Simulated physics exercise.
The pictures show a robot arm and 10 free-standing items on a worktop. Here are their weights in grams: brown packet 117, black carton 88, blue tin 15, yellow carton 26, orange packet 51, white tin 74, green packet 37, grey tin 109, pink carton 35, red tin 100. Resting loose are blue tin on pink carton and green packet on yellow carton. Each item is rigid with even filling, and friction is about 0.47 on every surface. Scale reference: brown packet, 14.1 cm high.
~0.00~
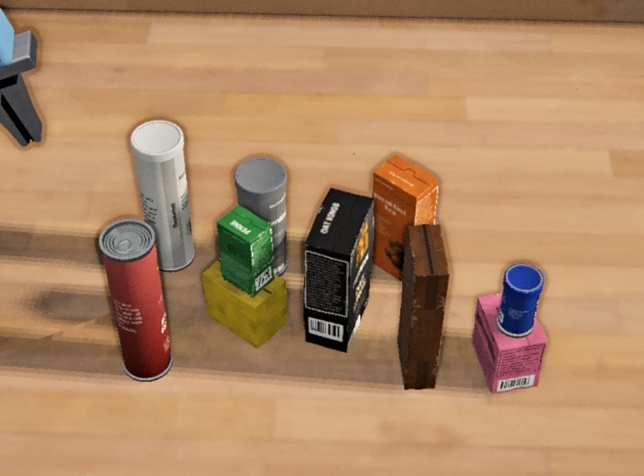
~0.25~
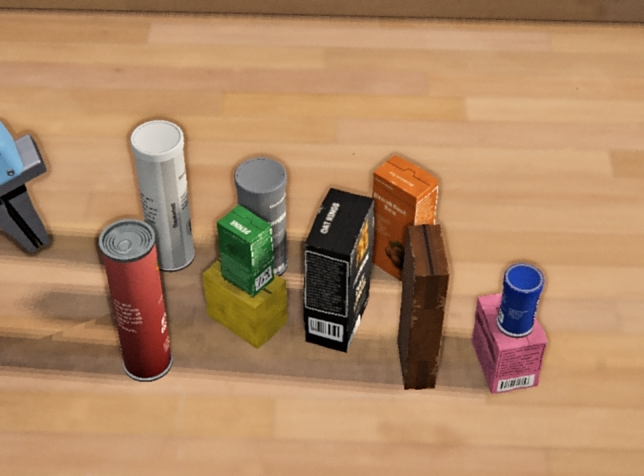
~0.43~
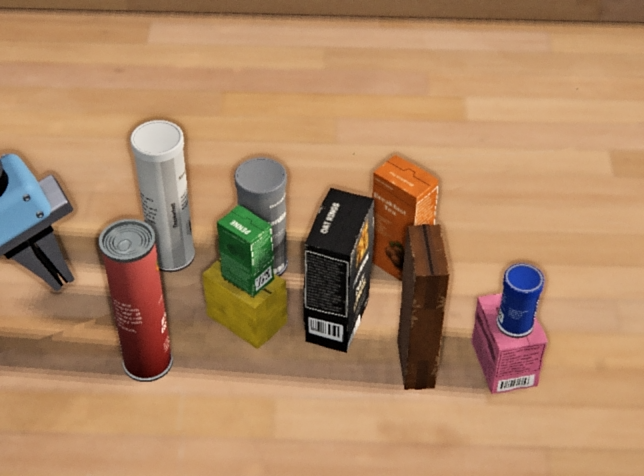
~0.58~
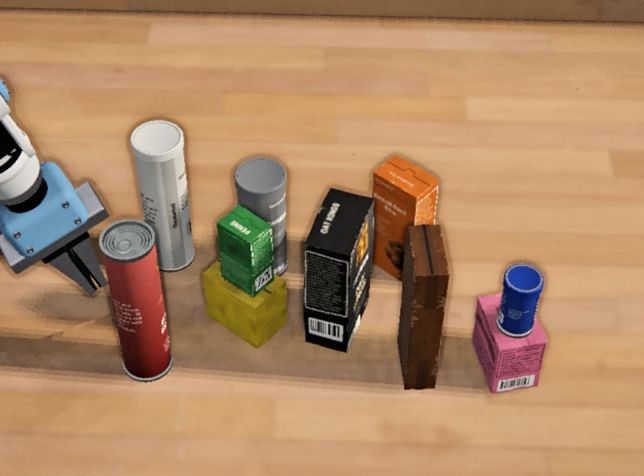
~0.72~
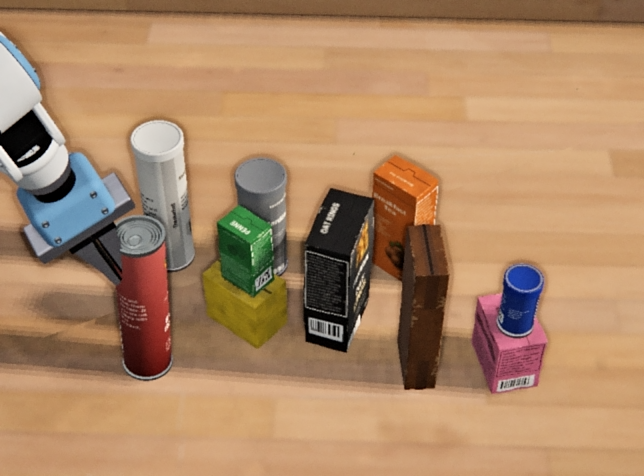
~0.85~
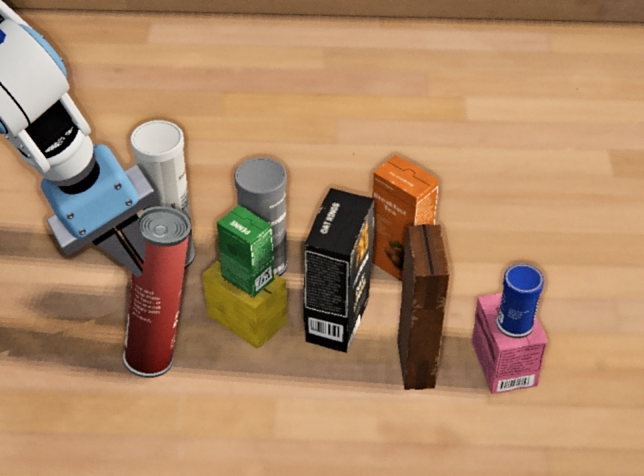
At the start, a group of boxes and cylindrical tins stands on a wooden worktop, with a gripper at the left edge. The robot arm moves down and right until its fingers reach the red tin, then pushes its top rightward, leaving it leaning to the right while the other items stay still.
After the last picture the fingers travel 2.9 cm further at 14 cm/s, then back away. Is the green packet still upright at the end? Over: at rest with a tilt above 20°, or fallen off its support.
No.
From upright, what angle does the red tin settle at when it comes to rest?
Roughly 90 degrees from upright.
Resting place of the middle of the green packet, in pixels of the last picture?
Roughly at pixel (295, 278) in the last picture.
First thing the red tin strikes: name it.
First contact is with the green packet.
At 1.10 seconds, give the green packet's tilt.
5°.
Around 1.10 s, green packet and red tin touch at 1.04 s; off upright red tin 28°, green packet 7°.
Around 1.40 s, green packet and grey tin touch at 1.24 s; black carton and red tin touch at 1.34 s; off upright green packet 65°, red tin 49°.
Around 1.85 s, yellow carton and red tin touch at 1.41 s; off upright green packet 90°, red tin 90°, black carton 14°.
At rest, past 20° or fallen, red tin and green packet. Standing, white tin, yellow carton, black carton, brown packet, orange packet, pink carton, grey tin and blue tin.
